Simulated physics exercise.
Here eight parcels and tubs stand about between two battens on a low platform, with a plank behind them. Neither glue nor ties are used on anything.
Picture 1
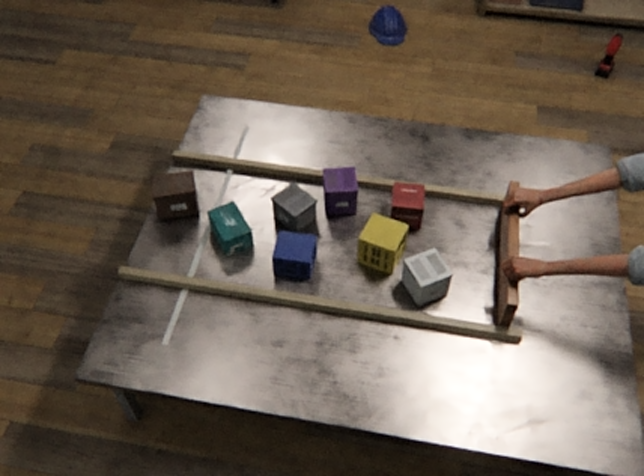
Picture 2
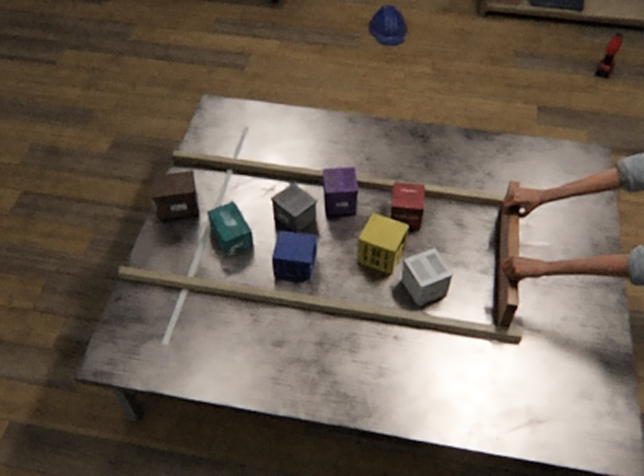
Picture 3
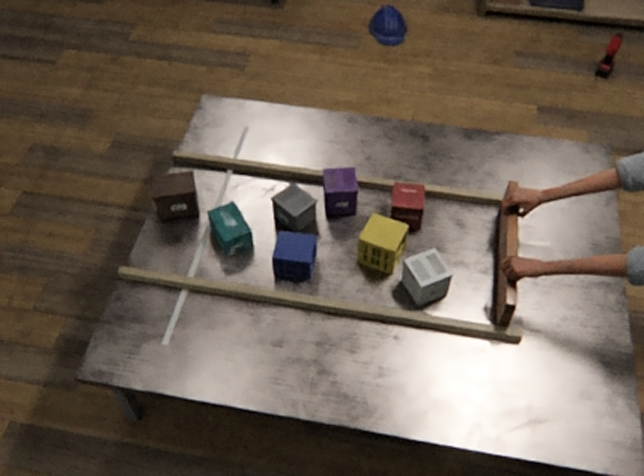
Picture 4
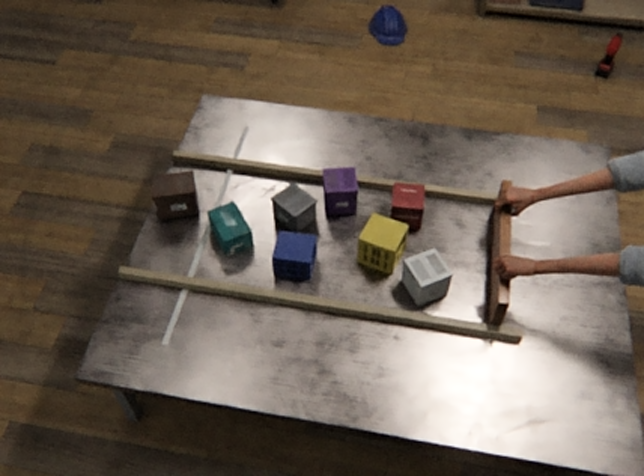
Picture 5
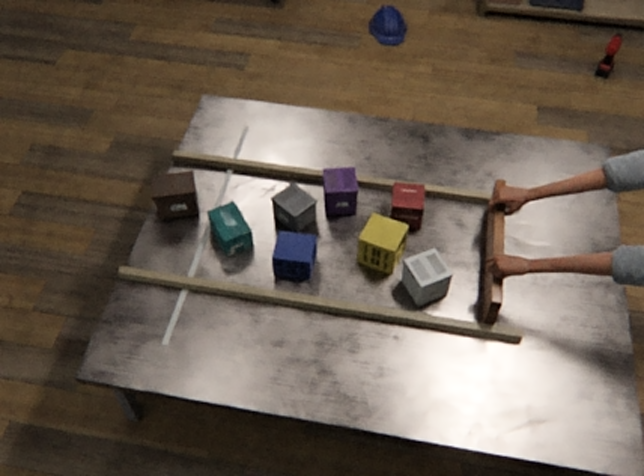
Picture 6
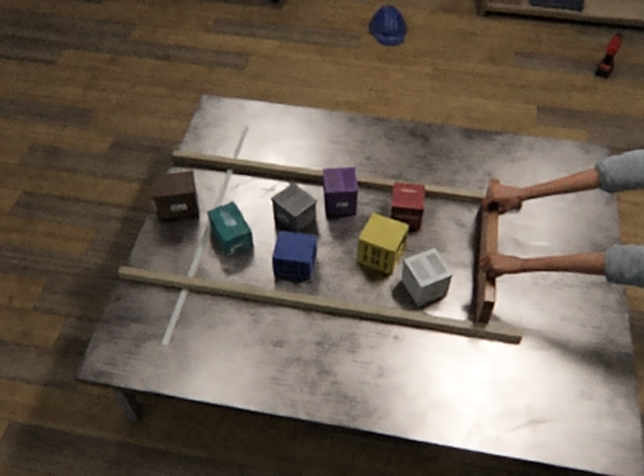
We see eight coloured boxes standing still between two wooden battens on a table, with a strip of tape at the left, while two hands on the right slide an upright plank slightly leftward toward them, touching none.
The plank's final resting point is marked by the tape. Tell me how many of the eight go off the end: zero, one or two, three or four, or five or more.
Count: One or two.
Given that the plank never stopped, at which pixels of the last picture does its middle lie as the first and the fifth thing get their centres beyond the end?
The first one at (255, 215), the next at (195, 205).
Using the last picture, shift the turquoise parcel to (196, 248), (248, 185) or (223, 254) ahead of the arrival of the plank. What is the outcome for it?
Taking the places in order, it falls away, then falls away, then falls away.
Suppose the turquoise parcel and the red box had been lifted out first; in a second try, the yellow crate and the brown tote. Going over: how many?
Counts - first: 1, second: 0.
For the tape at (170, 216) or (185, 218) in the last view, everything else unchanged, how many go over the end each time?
On the ground you'd count 6 the first time and 5 the second.
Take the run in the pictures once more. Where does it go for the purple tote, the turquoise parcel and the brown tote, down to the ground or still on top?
Purple tote: Stays; turquoise parcel: Drops; brown tote: Drops.
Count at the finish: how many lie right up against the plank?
It touches 3.
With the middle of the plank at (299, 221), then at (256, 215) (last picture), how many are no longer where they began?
Answer - first 7, then 8.
A little later, none off yet; brown tote at rest near (176, 196); turquoise parcel at rest near (231, 229); grey tote at rest near (294, 209).
When it is over, the number that fall off is one or two; down, turquoise parcel and brown tote.
